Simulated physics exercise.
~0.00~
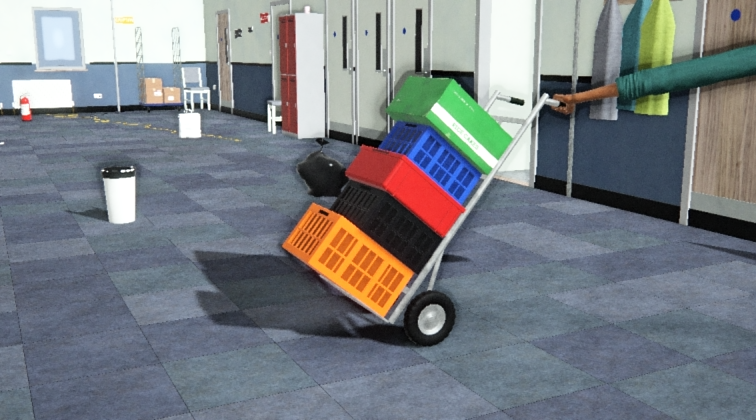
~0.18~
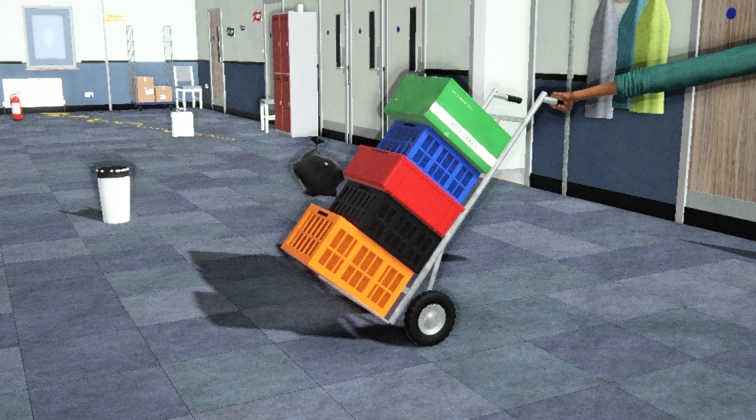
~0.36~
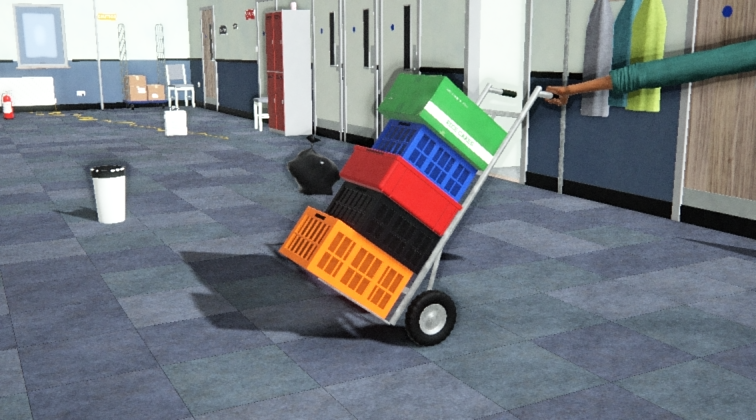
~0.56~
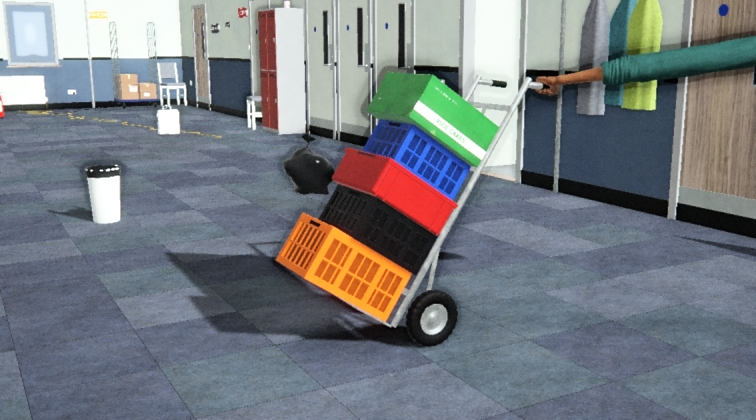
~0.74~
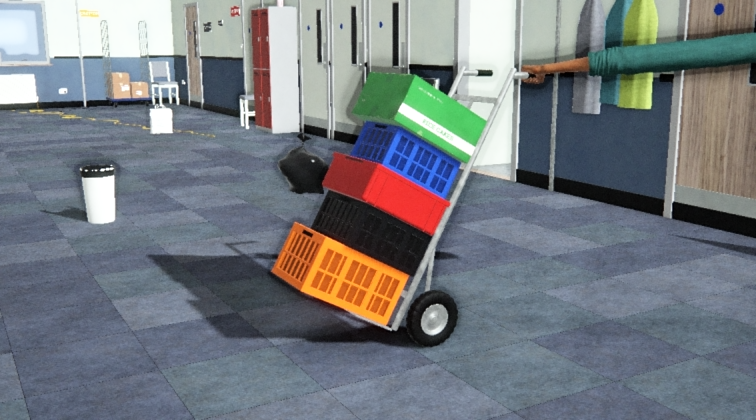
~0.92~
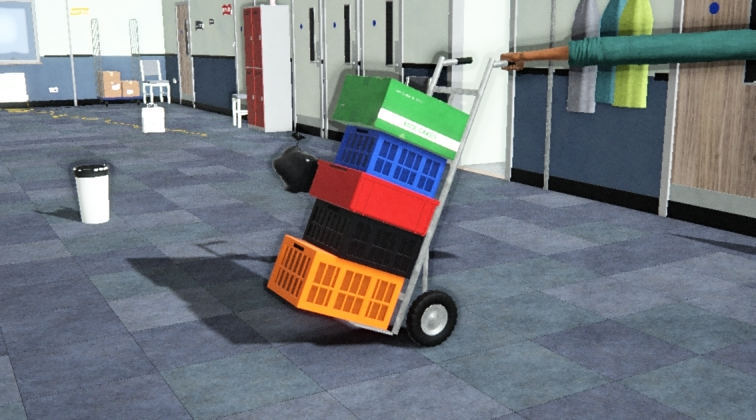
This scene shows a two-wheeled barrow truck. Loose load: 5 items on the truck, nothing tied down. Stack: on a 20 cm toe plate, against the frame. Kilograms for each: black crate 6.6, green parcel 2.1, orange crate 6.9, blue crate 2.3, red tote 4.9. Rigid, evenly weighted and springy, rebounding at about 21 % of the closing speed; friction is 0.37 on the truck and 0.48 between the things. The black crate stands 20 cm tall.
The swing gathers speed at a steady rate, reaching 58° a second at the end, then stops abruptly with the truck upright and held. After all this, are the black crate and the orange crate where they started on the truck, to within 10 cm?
The black crate does not go far. The orange crate does not go far.
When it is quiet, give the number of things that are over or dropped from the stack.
Total: 0.
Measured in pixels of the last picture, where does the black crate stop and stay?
Rest point: Near (334, 266).
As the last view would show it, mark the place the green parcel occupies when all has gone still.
Close to pixel (305, 142) in the final view.
After 1.22 s, 10° short of upright.
After 1.42 s, truck upright; green parcel slid 2 cm.
After 1.52 s, truck upright; black crate slid 3 cm near (334, 266); green parcel slid 8 cm; blue crate slid 6 cm.
At rest (2.1 s), not toppled but over 10 cm from the start, green parcel; the other 4 in place, give or take 10 cm. Seen from the same camera at the end, black crate near (334, 266), orange crate near (328, 316).
